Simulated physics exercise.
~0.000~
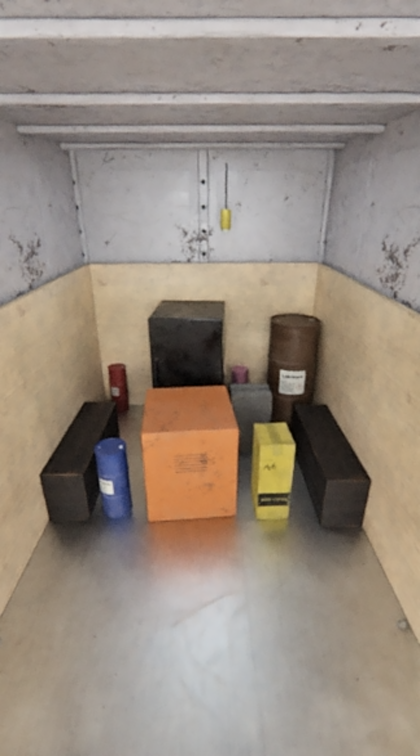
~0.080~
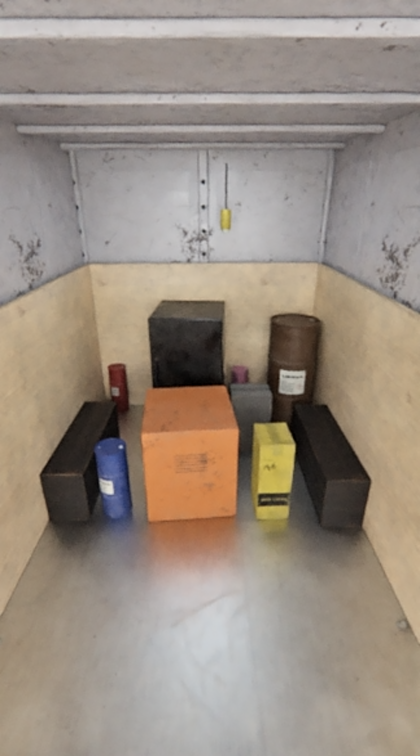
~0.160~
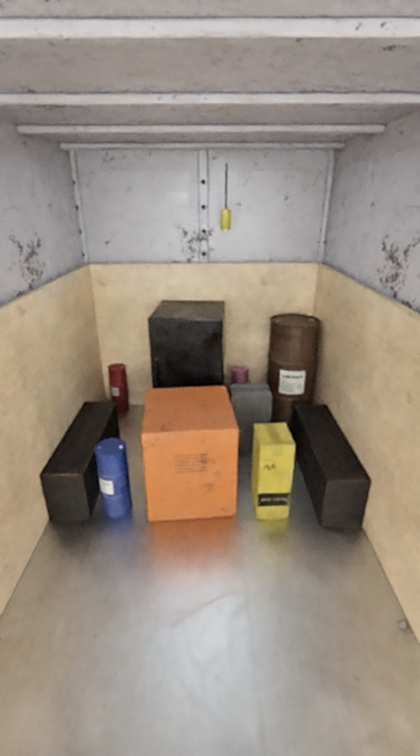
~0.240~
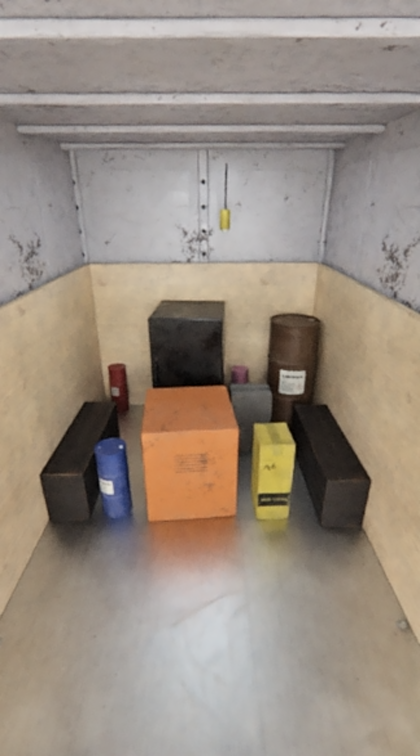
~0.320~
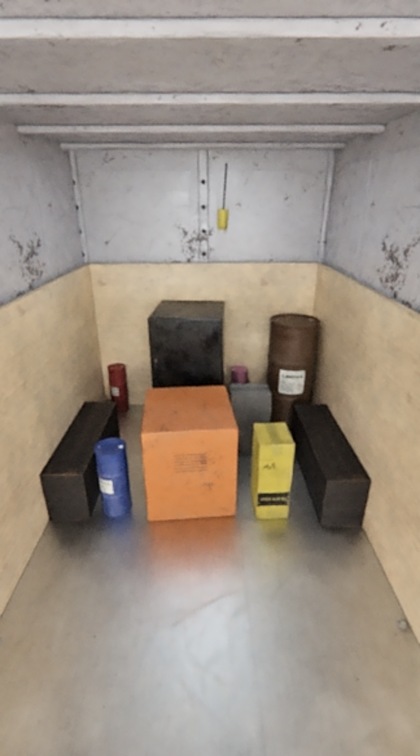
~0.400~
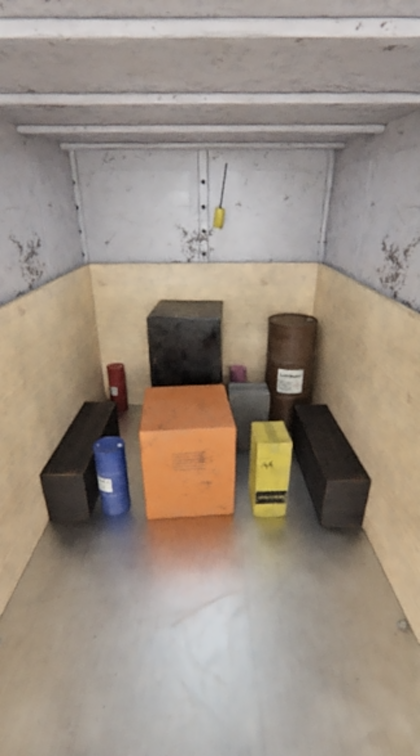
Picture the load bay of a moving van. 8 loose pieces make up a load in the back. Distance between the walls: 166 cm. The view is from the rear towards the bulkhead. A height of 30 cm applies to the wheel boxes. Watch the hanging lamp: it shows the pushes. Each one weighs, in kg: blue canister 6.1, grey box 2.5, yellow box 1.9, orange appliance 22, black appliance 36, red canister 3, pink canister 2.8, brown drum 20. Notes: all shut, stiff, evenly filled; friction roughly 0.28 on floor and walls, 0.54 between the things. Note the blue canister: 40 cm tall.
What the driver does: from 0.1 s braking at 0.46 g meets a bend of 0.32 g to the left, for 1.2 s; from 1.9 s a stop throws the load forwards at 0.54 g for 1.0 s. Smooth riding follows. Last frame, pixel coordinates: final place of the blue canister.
About (114, 456).
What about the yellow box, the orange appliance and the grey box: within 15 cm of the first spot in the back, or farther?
First, the yellow box is moved away; second, the orange appliance is moved away; third, the grey box is moved away.
After 0.50 s, push 0.46 g forwards, 0.32 g left; blue canister slid 6 cm near (110, 472); grey box slid 7 cm; yellow box slid 7 cm.
After 0.70 s, push 0.46 g forwards, 0.32 g left; blue canister slid 17 cm near (112, 460); yellow box slid 24 cm; orange appliance slid 24 cm.
After 0.80 s, push 0.46 g forwards, 0.32 g left; blue canister slid 20 cm near (113, 456); yellow box slid 37 cm; orange appliance slid 33 cm.
After 0.90 s, push 0.46 g forwards, 0.32 g left; blue canister slid 20 cm near (114, 457); yellow box slid 50 cm; orange appliance slid 33 cm.
At rest (3.5 s), not toppled but over 15 cm from the start, blue canister, grey box, yellow box, orange appliance, pink canister and brown drum; the other 2 in place, give or take 15 cm. In the last view, blue canister near (114, 457).
